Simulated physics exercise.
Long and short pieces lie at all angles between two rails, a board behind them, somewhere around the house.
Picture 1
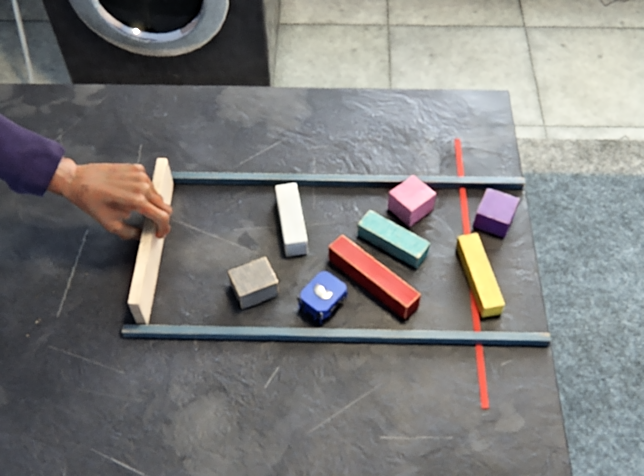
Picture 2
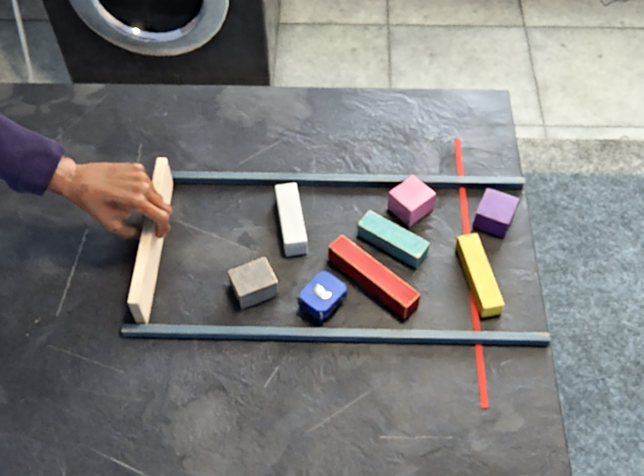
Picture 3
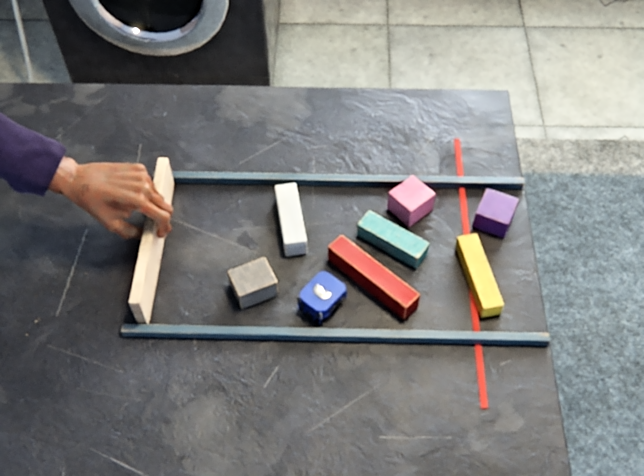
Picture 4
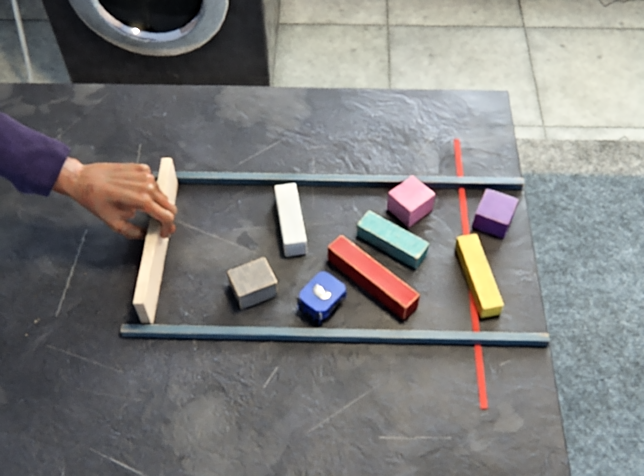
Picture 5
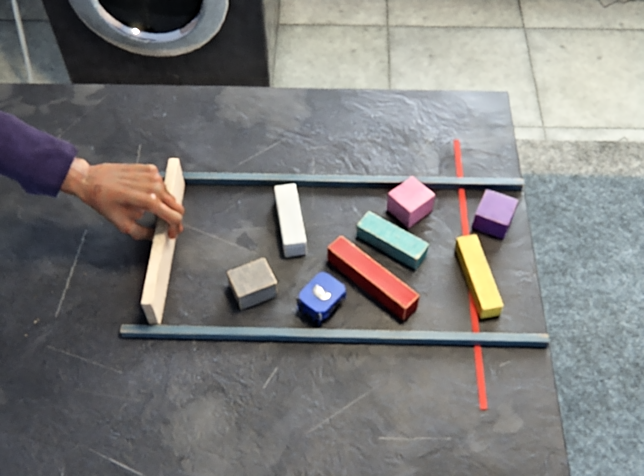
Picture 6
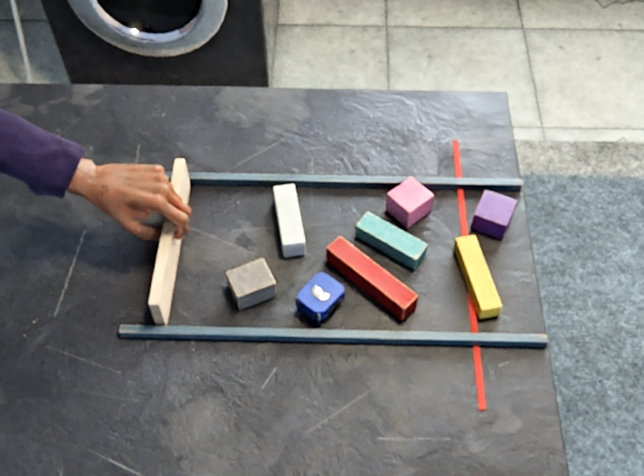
We see wooden blocks and bars in mixed colours lying between two rails on a dark surface, with a red strip at the right; a hand holds a pale board at the left, then slides it slightly rightward while the blocks stay put.
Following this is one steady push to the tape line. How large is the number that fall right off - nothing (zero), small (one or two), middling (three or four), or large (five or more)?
Small - one or two.
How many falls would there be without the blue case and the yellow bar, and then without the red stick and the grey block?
Tally of falls: 1 for the first try, 1 for the second.
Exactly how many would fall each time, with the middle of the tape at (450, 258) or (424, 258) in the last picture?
That would be 1, then 0.
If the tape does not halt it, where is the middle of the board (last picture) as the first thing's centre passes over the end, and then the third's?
The first one at (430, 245), the next at (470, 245).
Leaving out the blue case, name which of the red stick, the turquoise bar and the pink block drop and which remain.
Red stick: Is still there; turquoise bar: Is still there; pink block: Is still there.
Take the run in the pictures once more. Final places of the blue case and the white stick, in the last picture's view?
First (533, 315), then (476, 225).
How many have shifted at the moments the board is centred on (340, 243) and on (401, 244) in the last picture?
At the first spot the count is 5, and at the second it is 7.
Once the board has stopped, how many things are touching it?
Total: 2.
Soon after, none off yet; purple block at rest near (494, 215); yellow bar at rest near (477, 276); pink block at rest near (409, 202).
Then, none off yet; purple block moving near (500, 215); yellow bar moved about its own width near (530, 272); pink block moved well along near (465, 202).
At rest, the number that fall off is one or two; fallen, yellow bar and purple block.
